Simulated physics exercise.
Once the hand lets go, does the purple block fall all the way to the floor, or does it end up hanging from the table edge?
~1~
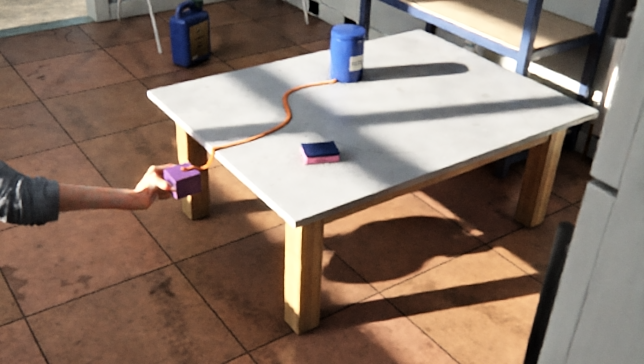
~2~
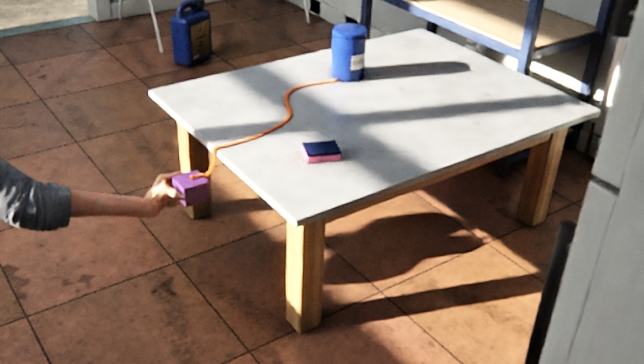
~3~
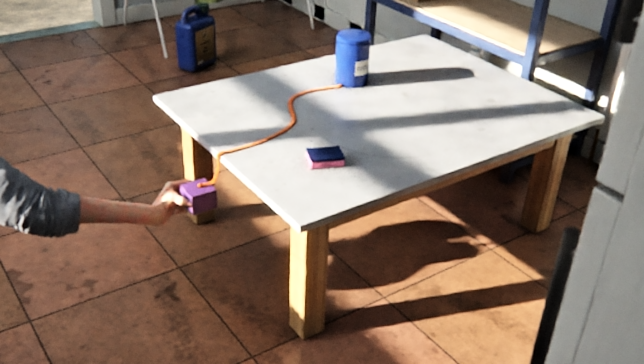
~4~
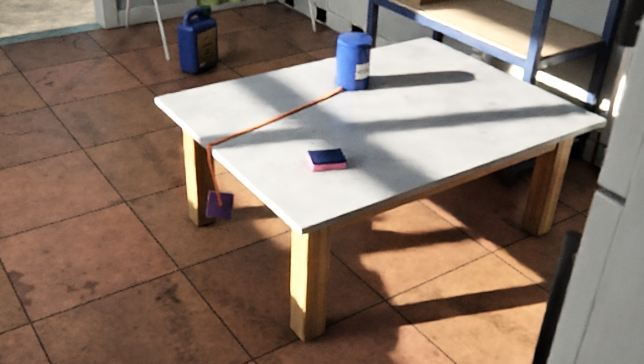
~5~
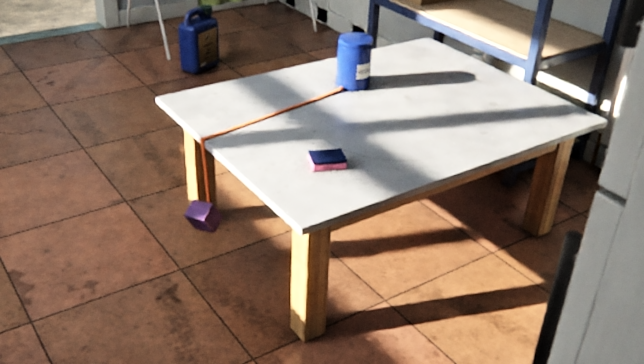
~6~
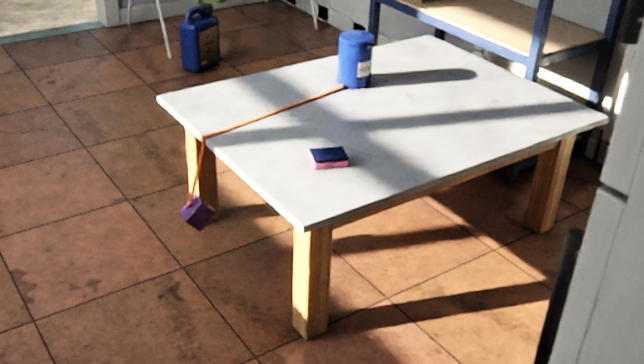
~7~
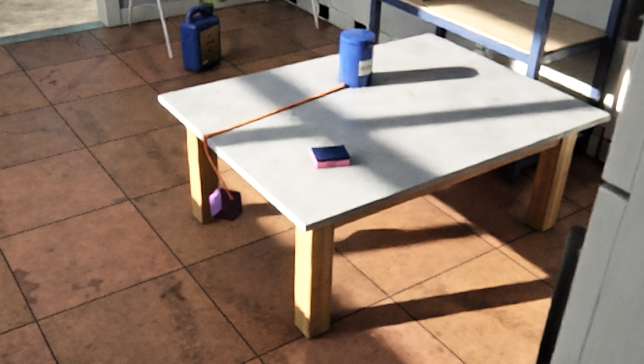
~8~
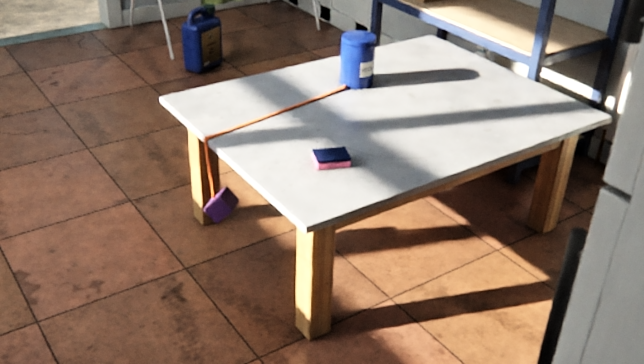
It ends up hanging from the table edge by the orange ribbon, swinging above the floor. The sponge keeps its place on the table.
